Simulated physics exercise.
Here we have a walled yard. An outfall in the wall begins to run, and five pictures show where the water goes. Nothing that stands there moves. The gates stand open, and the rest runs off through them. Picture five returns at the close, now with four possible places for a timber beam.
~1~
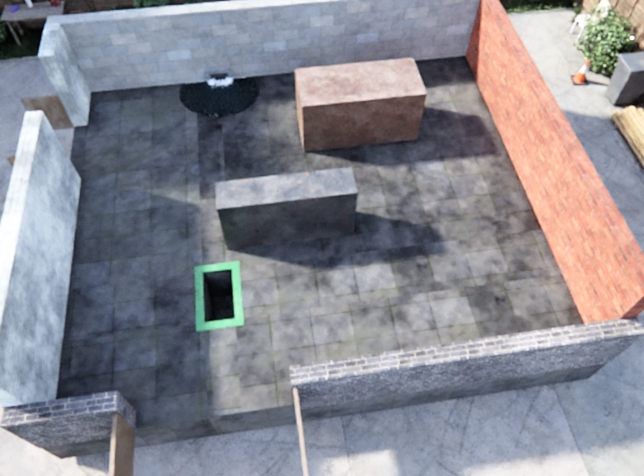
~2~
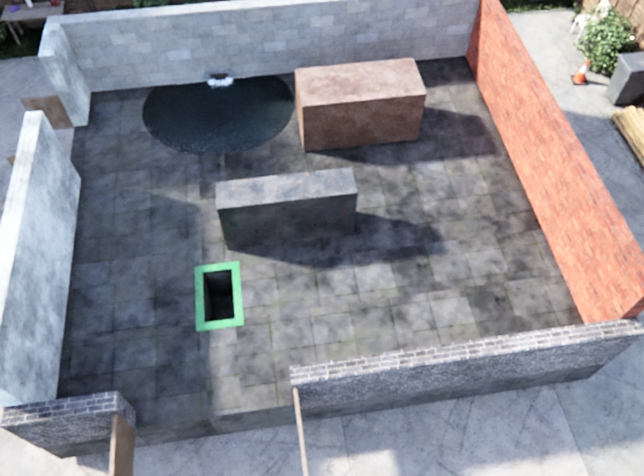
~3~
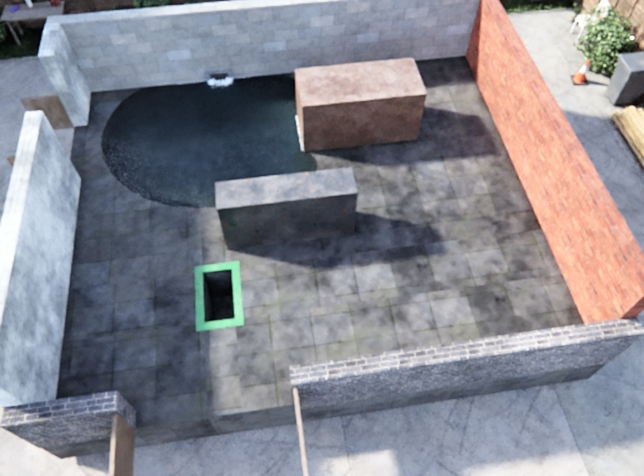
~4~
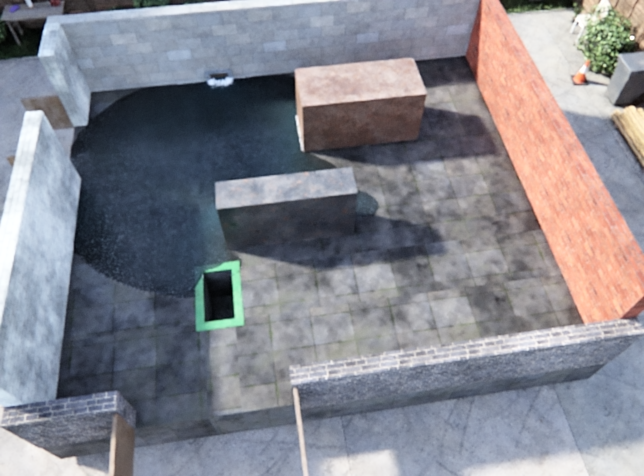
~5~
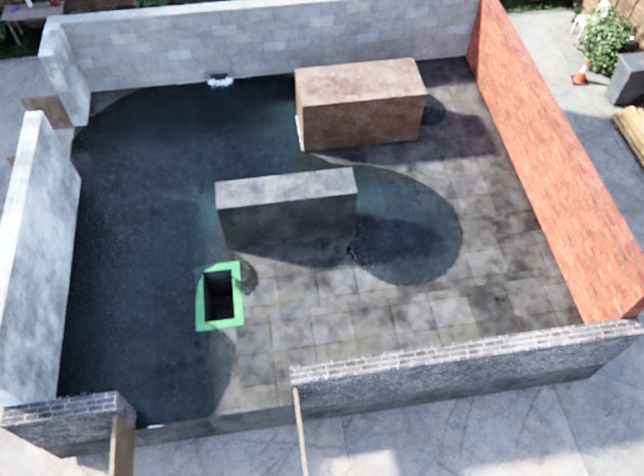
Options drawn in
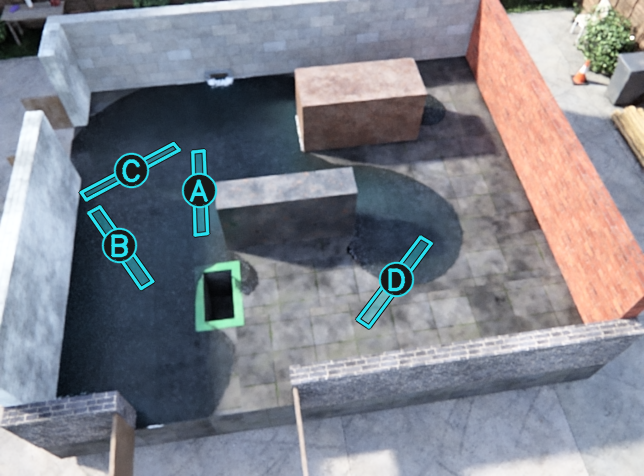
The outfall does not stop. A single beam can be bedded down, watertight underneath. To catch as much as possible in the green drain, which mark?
Choose B.
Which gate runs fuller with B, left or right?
More leaves on the right.
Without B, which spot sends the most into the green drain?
The answer is A.
On the marked copy, A from (201, 234) to (198, 151); B from (94, 209) to (146, 285); C from (83, 196) to (176, 146); D from (363, 323) to (425, 240).
Choosing A, about 17 % of the stream goes into the green drain, about 79 % out by the gates.
Choosing B, about 29 % of the stream goes into the green drain, about 66 % out by the gates.
Choosing C, about 8 % of the stream goes into the green drain, about 88 % out by the gates.
Choosing D, about 9 % of the stream goes into the green drain, about 87 % out by the gates.
